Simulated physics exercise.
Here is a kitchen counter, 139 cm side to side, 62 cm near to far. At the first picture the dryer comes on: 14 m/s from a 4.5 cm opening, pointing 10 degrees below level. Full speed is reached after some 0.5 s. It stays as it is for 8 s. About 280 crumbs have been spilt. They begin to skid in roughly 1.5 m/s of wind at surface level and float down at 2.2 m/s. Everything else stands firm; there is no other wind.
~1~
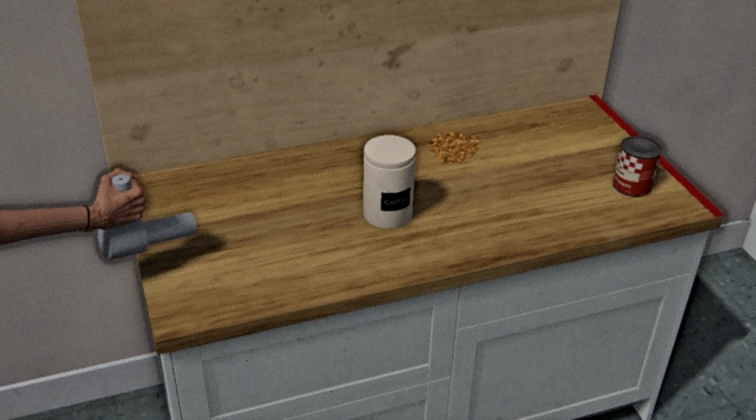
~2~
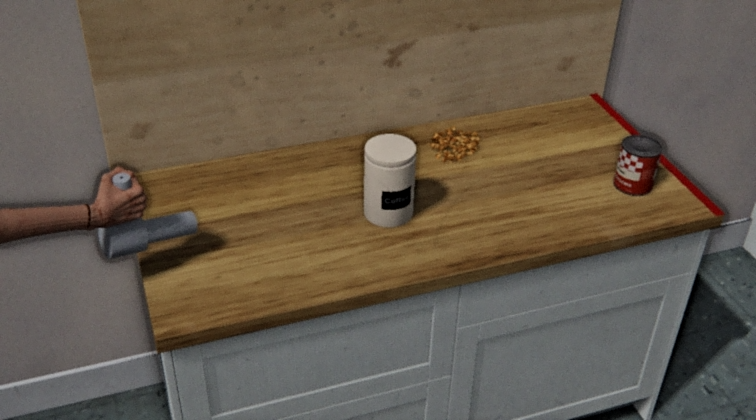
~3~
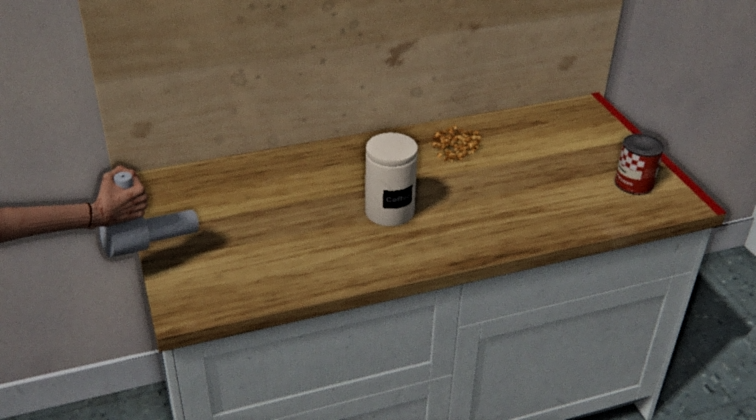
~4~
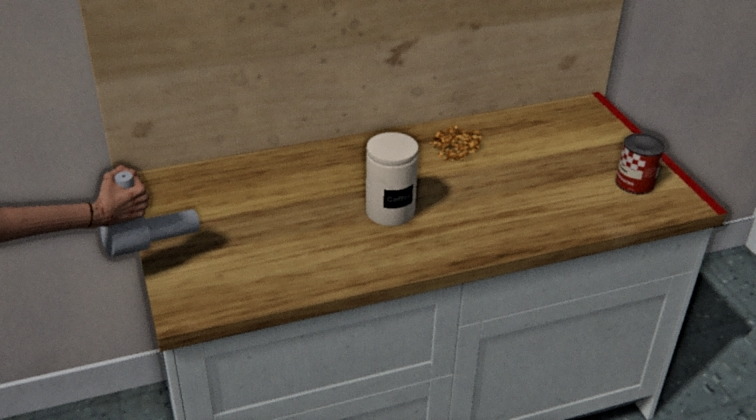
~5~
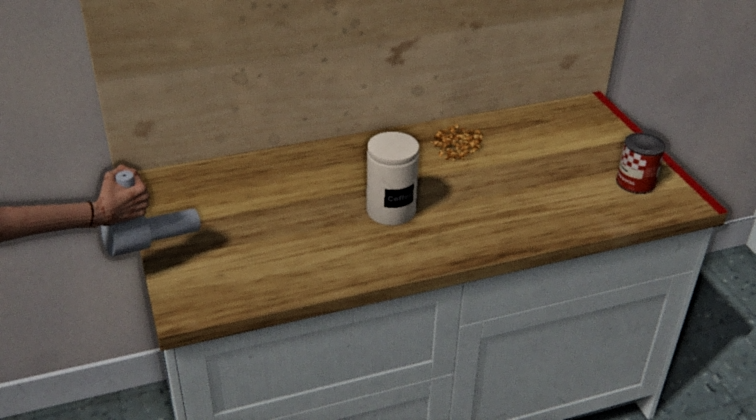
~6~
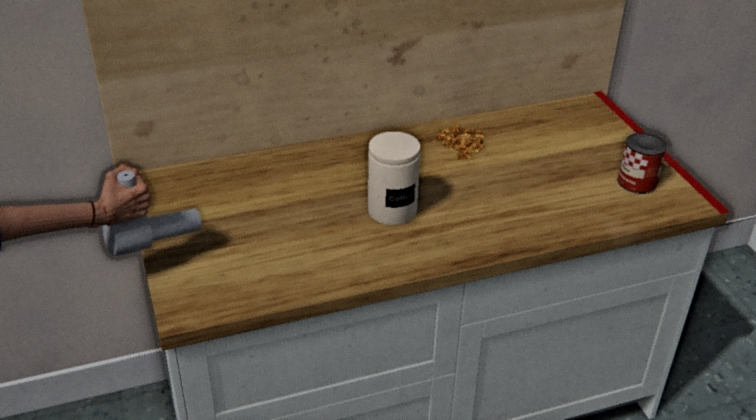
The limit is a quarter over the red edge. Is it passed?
As for a quarter going over the red edge: Yes.
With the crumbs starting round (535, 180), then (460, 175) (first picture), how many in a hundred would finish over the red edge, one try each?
In that order: 15 %, 70 %.
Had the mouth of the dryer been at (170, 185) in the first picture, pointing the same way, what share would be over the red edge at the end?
Then about 100 %.
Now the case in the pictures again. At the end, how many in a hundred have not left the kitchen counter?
Some 0 per cent.
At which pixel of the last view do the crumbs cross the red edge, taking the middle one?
Around (611, 101).
Then, 1.2 s after the last picture, 100 % are over the red edge; 100 % have settled or left.
Then, 2.1 s after the last picture, 100 % are over the red edge; 100 % have settled or left.
Then, 4.0 s after the last picture, 100 % are over the red edge; 100 % have settled or left.
Then, 7.6 s after the last picture, at the end, 100 % are over the red edge.
